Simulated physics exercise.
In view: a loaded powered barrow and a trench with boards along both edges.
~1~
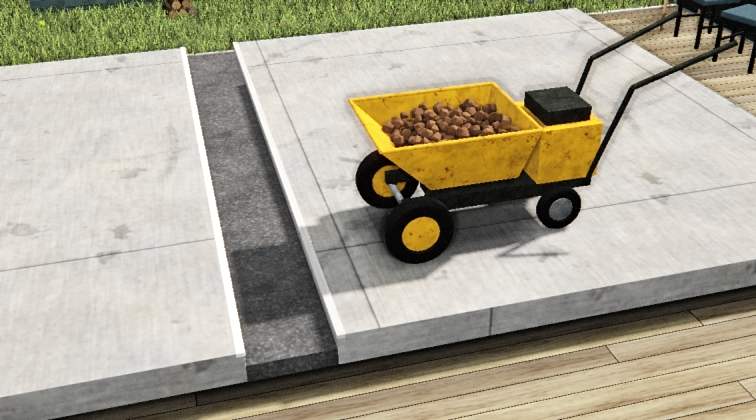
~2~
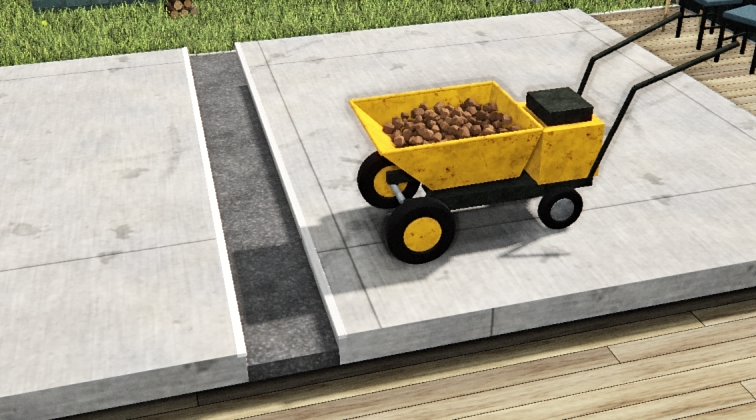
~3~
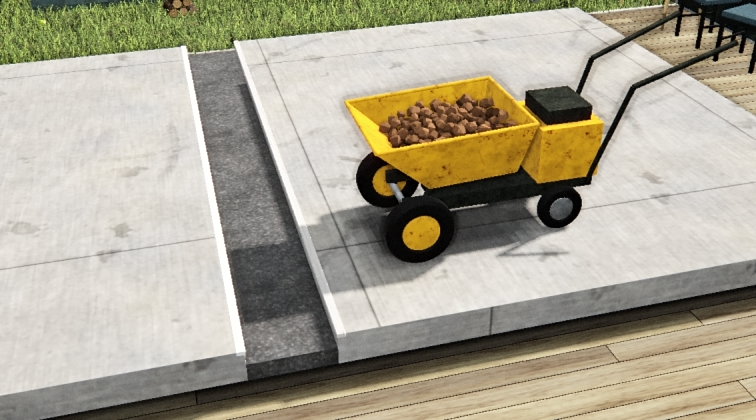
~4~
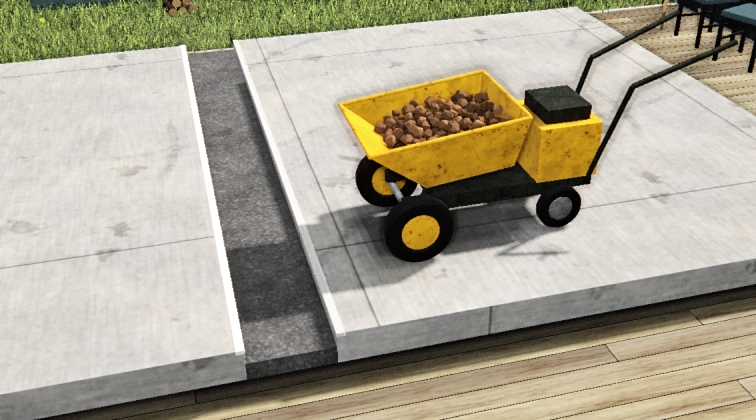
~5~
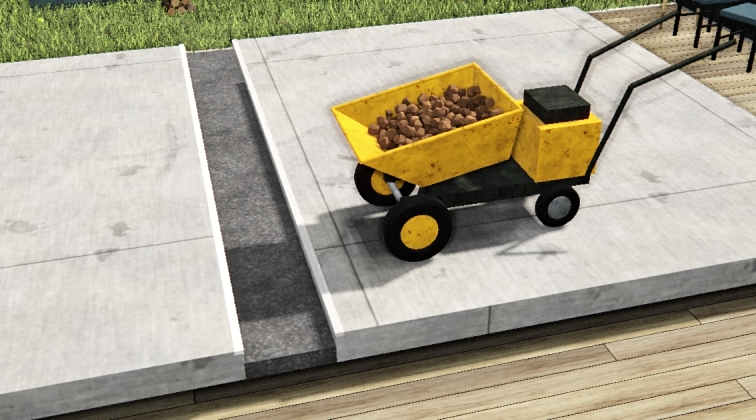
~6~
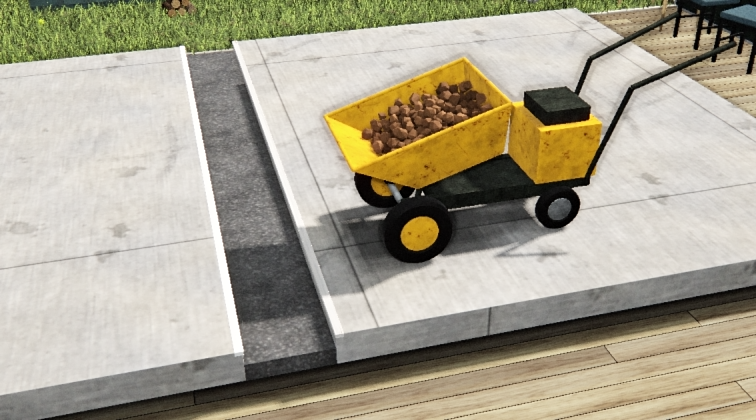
A yellow powered barrow with black handles and yellow-hubbed front wheels stands on pale grey slabs at right, seen from above at an angle, with grass behind and wooden decking in front. Its skip holds brown clods, and left of it a dark, shallow trench with pale edging runs between the slabs. The skip starts level, then slowly tilts forward toward the trench, its rear rising while the wheels stay put.
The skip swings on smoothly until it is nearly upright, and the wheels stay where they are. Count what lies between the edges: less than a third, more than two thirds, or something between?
In the trench: More than two thirds.
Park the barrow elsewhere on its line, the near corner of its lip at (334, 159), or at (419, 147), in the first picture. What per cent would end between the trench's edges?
About 50 and 60 per cent.
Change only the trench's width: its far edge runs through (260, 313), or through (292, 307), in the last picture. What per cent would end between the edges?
About 70 and 30 per cent.
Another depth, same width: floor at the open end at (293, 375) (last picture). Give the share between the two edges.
It comes to 100 per cent or so.
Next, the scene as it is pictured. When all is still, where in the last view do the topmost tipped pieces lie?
Roughly at (277, 244).
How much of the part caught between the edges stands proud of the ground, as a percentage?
Close to 35 per cent.
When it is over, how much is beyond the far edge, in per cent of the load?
Roughly 5 in a hundred.
Shortly afterwards, skip tipped steeply; the whole lot in the skip.
Next, skip tipped right over; near two thirds in the skip; near a third in or heaped over the trench; only a few falling.
Some moments later, skip tipped right over; a little in the skip; only a few short of the trench; the bulk in or heaped over the trench; only a few beyond it.
In the end, skip tipped right over; a little in the skip; only a few short of the trench; the bulk in or heaped over the trench; only a few beyond it.
